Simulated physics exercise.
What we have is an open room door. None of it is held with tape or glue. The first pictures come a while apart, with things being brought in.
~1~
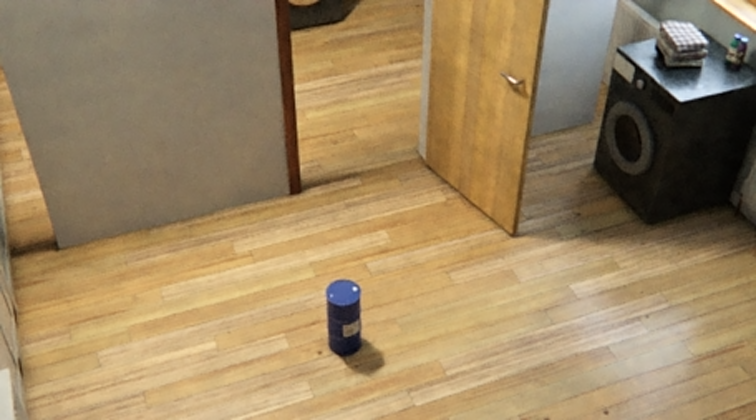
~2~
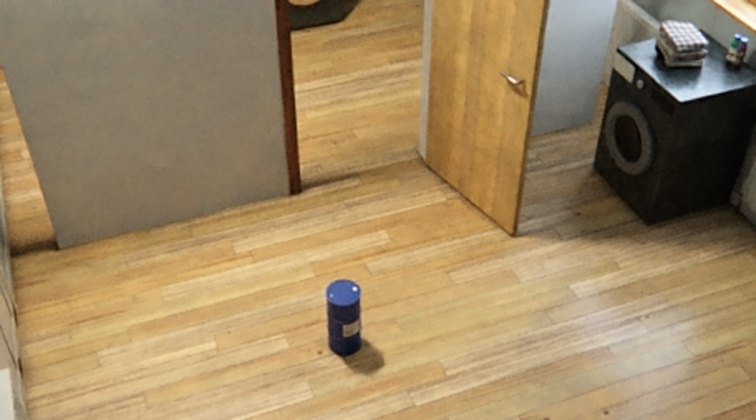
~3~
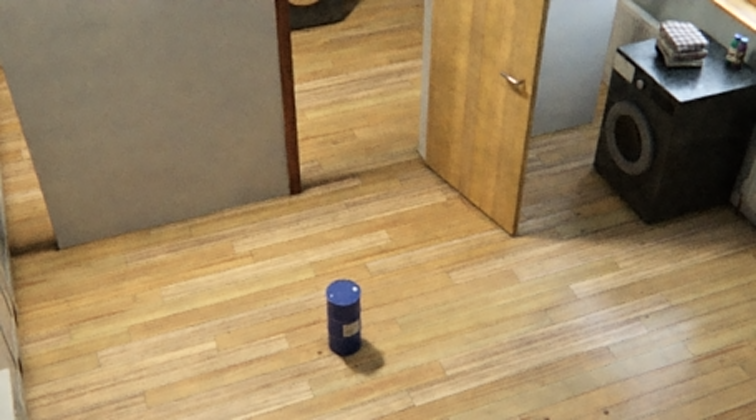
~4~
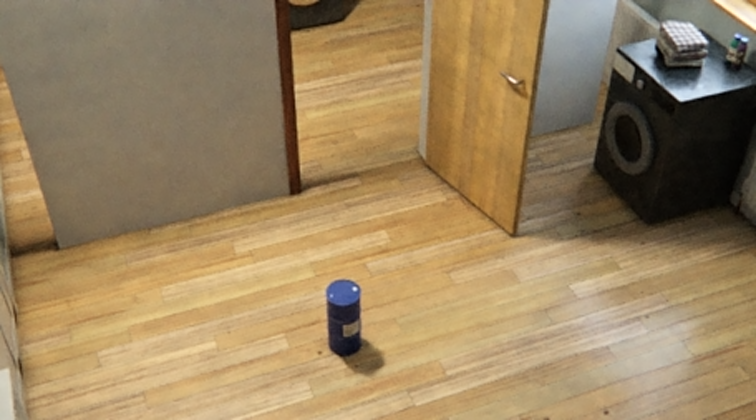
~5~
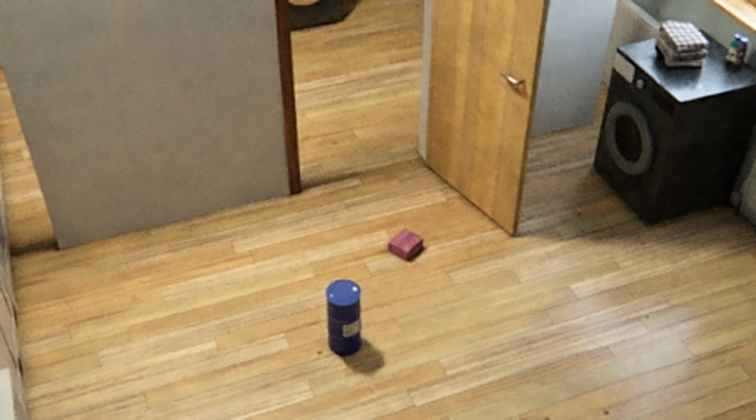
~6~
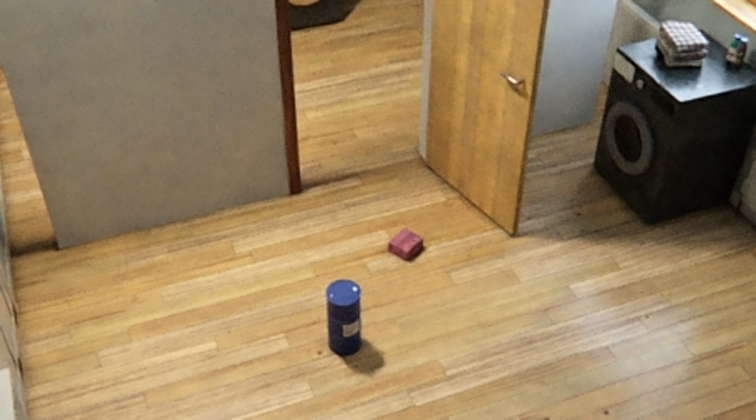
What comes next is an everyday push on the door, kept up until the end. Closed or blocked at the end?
I expect it will finish flush.
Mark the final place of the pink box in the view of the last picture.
End position, last frame: About (350, 245).
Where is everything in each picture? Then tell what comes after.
In the first picture, door wide open and still; blue canister (344, 318).
In the second picture, door wide open and still; blue canister (344, 318).
In the third picture, door wide open and still; blue canister (344, 318).
In the fourth picture, door wide open and still; blue canister (344, 318).
In the fifth picture, door wide open and still; blue canister (344, 318).
In the sixth picture, door wide open and still; pink box (406, 245); blue canister (344, 318).
Then, 1.00 s later than the last frame, open by 77°.
Then, 1.40 s later than the last frame, open by 58°; pink box moved about its own width near (387, 245).
Then, 1.70 s later than the last frame, open by 43°; pink box moved well along near (357, 244).
Then, 2.10 s later than the last frame, open by 22°; pink box moved well along near (350, 245).
When it is over, open by 0°; moved from the start, pink box; blue canister as before. End places, in pixels of the last picture, pink box near (350, 245).
